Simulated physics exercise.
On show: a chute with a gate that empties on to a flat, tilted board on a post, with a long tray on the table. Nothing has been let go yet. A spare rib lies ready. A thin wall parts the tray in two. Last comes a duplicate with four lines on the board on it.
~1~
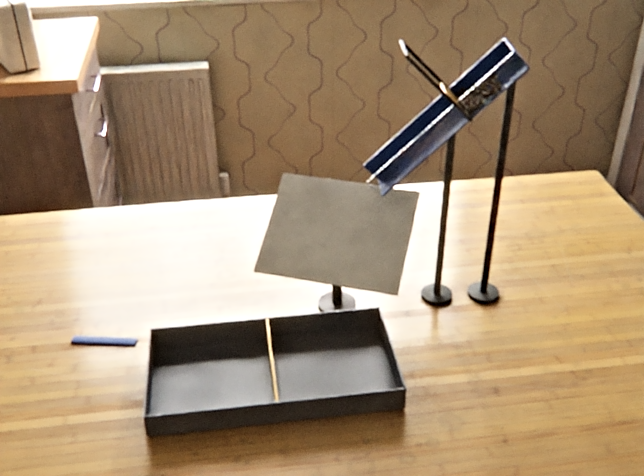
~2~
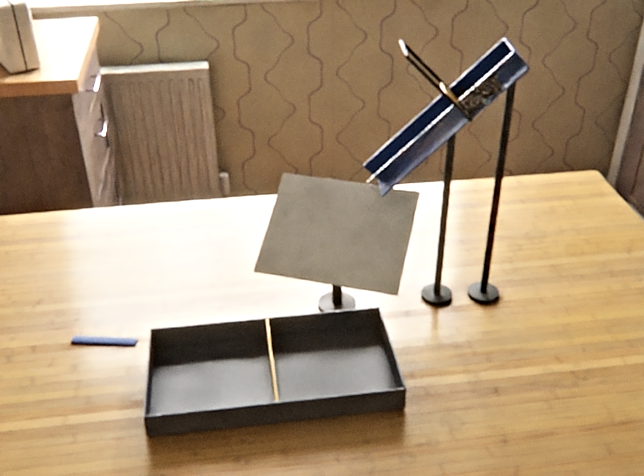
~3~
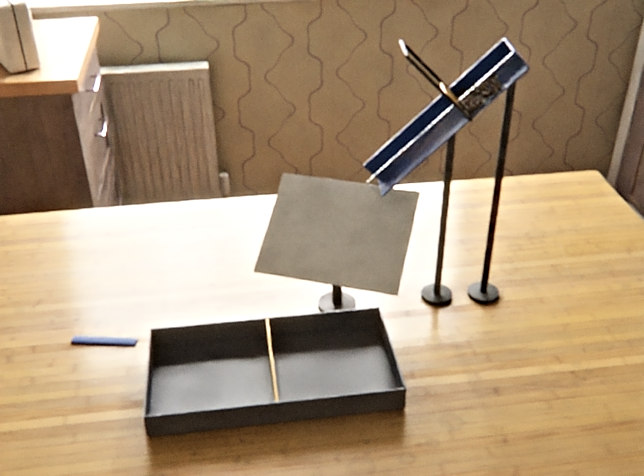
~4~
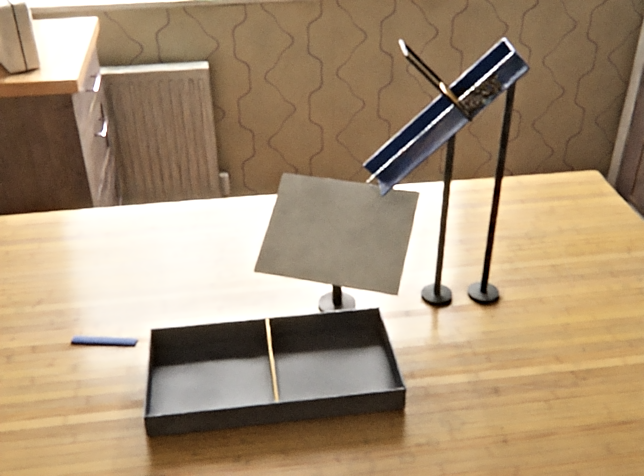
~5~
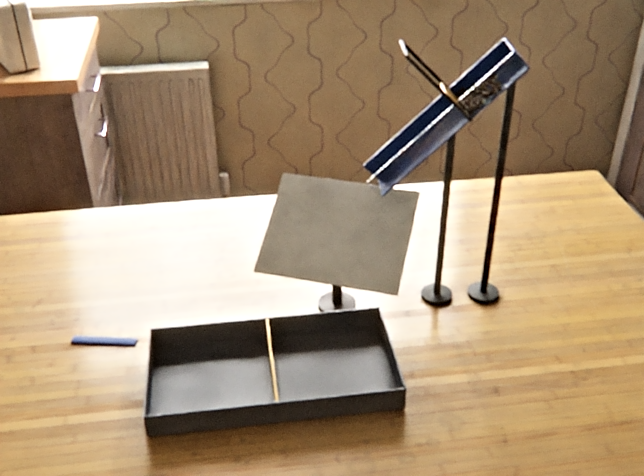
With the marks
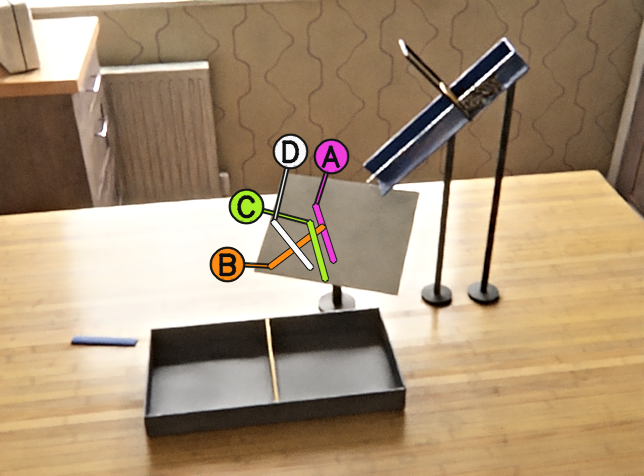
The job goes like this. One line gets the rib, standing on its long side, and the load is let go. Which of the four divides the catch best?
The answer is line B.
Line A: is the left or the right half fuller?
The right half.
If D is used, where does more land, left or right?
Right.
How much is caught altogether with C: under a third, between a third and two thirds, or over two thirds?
Line C gives over two thirds.
On the marked copy, line A from (315, 206) to (333, 260); line B from (322, 227) to (270, 266); line C from (310, 222) to (325, 278); line D from (274, 222) to (310, 267).
For line A, of what is caught, a small share in the left half, all but a few in the right.
For line B, of what is caught, close to half in the left half, close to half in the right.
For line C, of what is caught, a small share in the left half, all but a few in the right.
For line D, of what is caught, only a few in the left half, all but a few in the right.
